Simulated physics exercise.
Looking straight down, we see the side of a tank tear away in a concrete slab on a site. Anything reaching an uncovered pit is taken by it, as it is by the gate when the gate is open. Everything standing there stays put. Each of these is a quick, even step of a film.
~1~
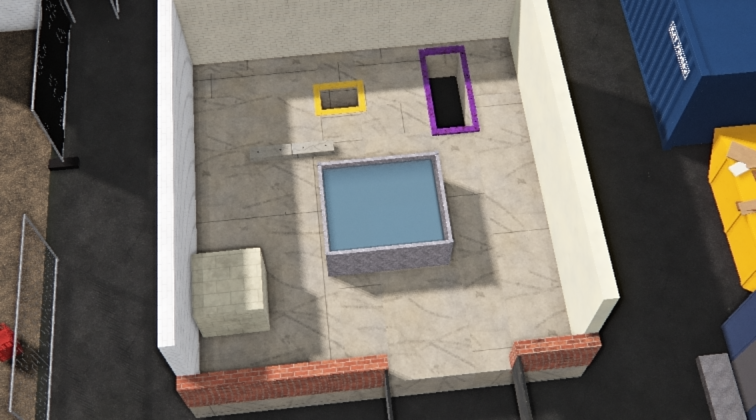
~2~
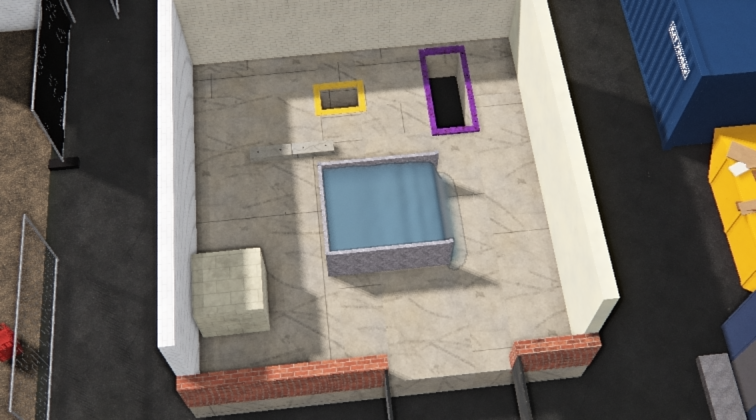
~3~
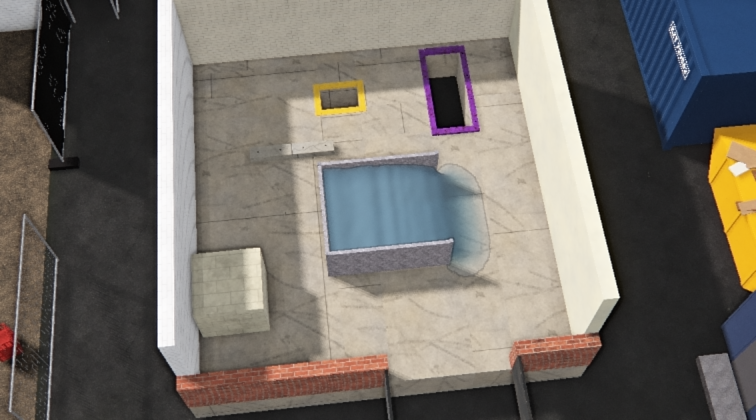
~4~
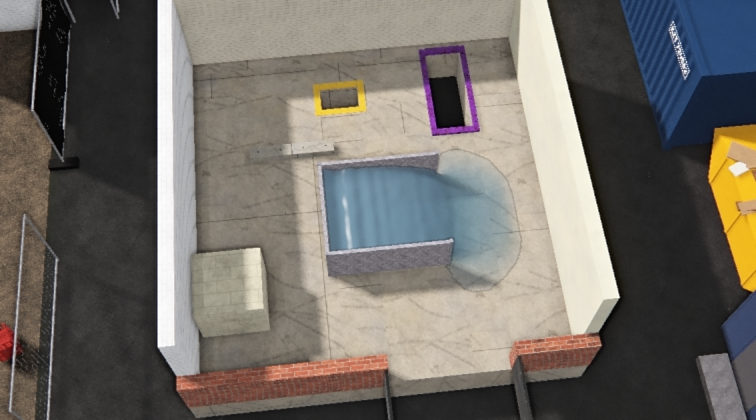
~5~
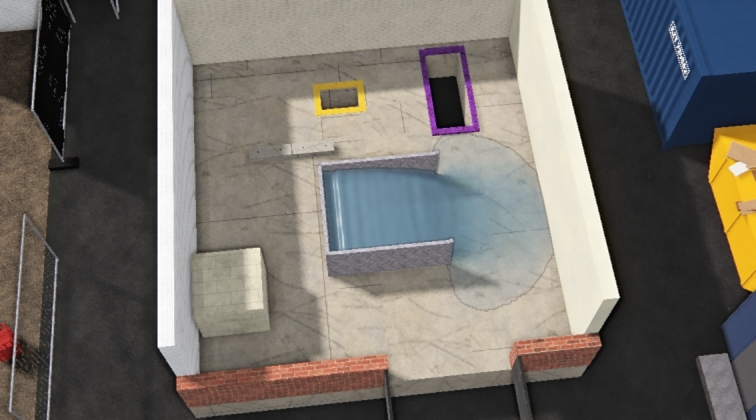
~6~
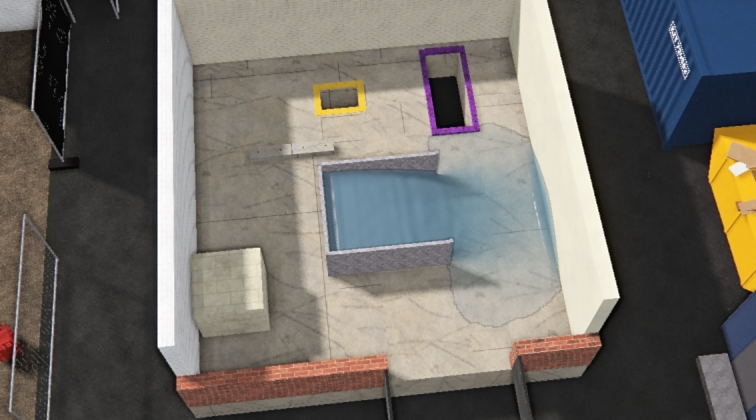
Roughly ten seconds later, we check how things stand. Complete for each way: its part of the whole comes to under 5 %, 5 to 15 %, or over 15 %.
The gate's part comes to over 15 %; the yellow pit's part comes to under 5 %; the purple pit's part comes to over 15 %.
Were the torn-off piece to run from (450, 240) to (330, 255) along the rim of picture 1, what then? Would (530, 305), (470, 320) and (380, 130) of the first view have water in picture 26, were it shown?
In the order asked: Sodden, sodden, out of reach.
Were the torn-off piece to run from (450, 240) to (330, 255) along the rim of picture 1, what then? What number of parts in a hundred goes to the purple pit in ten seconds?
Per cent to purple: 0.
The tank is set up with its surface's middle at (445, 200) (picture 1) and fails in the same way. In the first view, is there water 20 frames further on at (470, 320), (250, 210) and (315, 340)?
Looking at all three, I'd call them swamped, bone dry, swamped.
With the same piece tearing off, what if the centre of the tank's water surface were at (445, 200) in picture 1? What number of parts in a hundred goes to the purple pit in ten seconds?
So the purple pit gets 25 in a hundred.
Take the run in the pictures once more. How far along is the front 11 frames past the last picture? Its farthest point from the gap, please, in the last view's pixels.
My guess is roughly (506, 43).
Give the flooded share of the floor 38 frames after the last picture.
Estimated share: About 70 %.
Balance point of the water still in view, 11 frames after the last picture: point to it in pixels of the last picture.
Centre of the water: Near (476, 219).
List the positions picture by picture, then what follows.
In the first frame, still water in the open tank at (384, 204).
In the second frame, water pours out at (440, 211) and has run to (451, 266).
In the third frame, the front is at (472, 270), out from the gap at (440, 213).
In the fourth frame, the front is at (497, 277), out from the gap at (440, 214).
In the fifth frame, the front is at (551, 244), out from the gap at (440, 215).
In the sixth frame, water pours out at (440, 215) and has run to (560, 284).
A moment on, water covers 25 % of the floor; the gate 0 %, the yellow pit 0 %, the purple pit 0 %.
Next, water covers 30 % of the floor; the gate 0 %, the yellow pit 0 %, the purple pit 1 %.
Then, water covers 55 % of the floor; the gate 4 %, the yellow pit 0 %, the purple pit 8 %.
Later, water covers 70 % of the floor; the gate 12 %, the yellow pit 1 %, the purple pit 19 %.
In the end, water covers 80 % of the floor; the gate 19 %, the yellow pit 2 %, the purple pit 22 %.
